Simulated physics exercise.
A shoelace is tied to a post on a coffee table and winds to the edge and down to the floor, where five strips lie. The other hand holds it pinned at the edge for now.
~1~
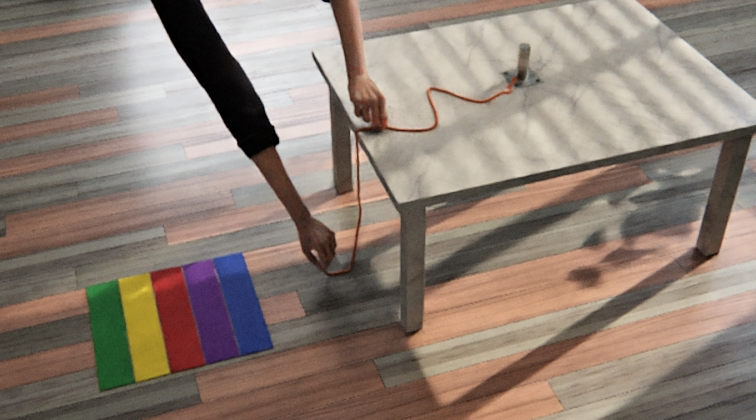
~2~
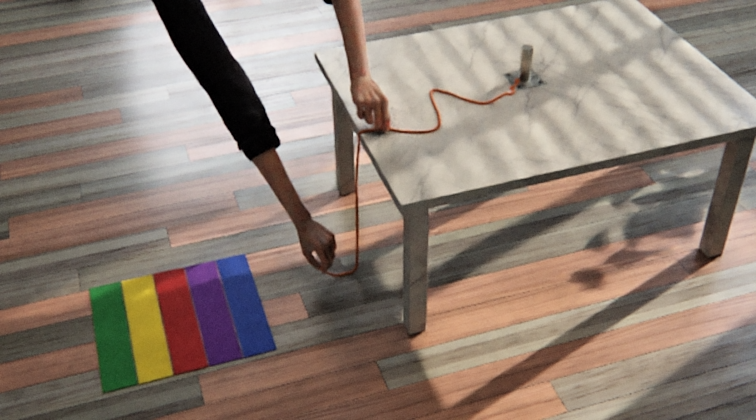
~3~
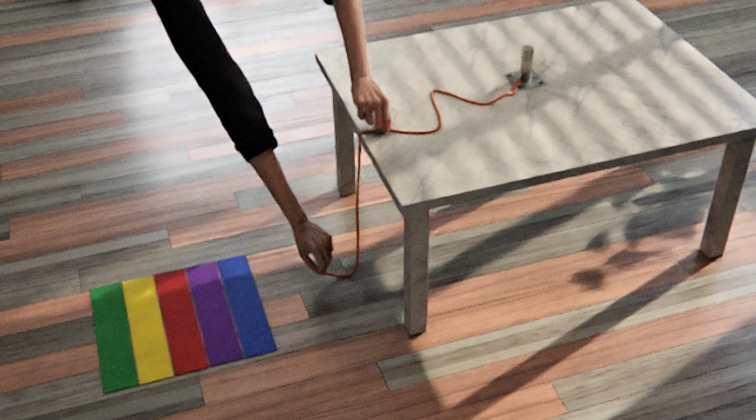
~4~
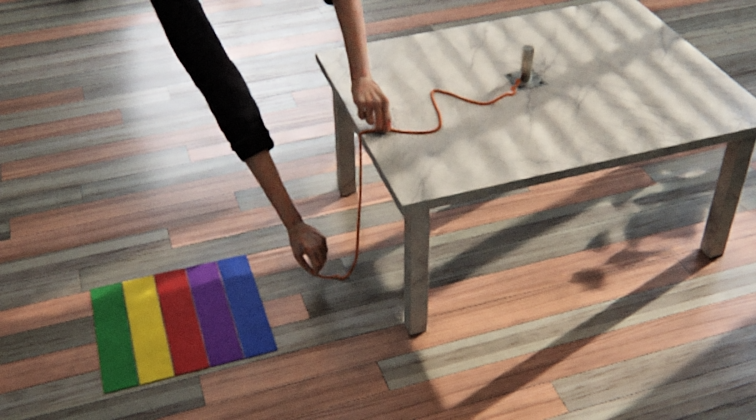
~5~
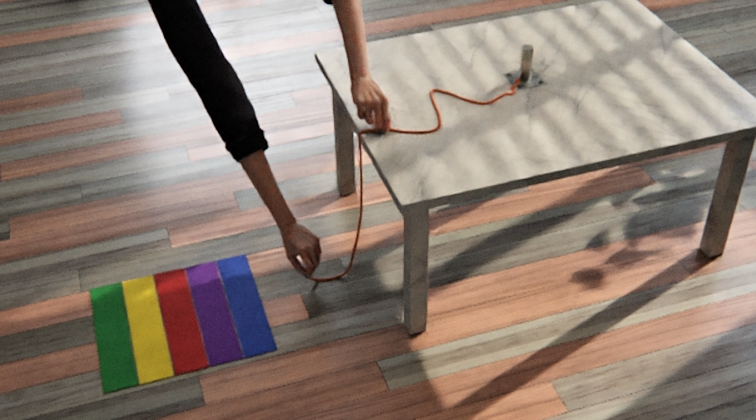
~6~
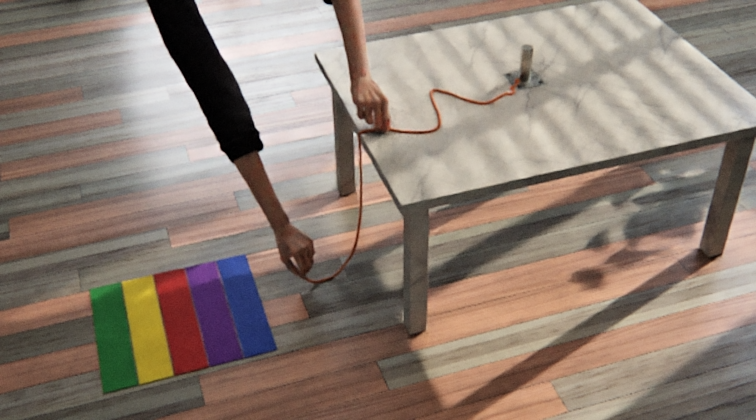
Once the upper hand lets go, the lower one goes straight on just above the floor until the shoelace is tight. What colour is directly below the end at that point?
The colour below it is green.
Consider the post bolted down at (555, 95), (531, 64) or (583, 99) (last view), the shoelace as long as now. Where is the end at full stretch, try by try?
Around (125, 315), (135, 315) and (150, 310).
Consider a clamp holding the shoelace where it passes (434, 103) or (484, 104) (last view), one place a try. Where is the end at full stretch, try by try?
Roughly (170, 305), then roughly (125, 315).
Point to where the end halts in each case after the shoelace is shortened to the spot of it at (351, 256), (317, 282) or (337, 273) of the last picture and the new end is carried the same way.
Estimated positions in order: (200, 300); (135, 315); (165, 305).
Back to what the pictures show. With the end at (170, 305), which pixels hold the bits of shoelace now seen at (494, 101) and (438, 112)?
The two spots arrive at (468, 91) and (372, 119).
A little later, end near (170, 305); over red.
Next, end near (130, 315); over yellow.
When it is tight, end near (107, 320); over green. It gets as far as the green strip.
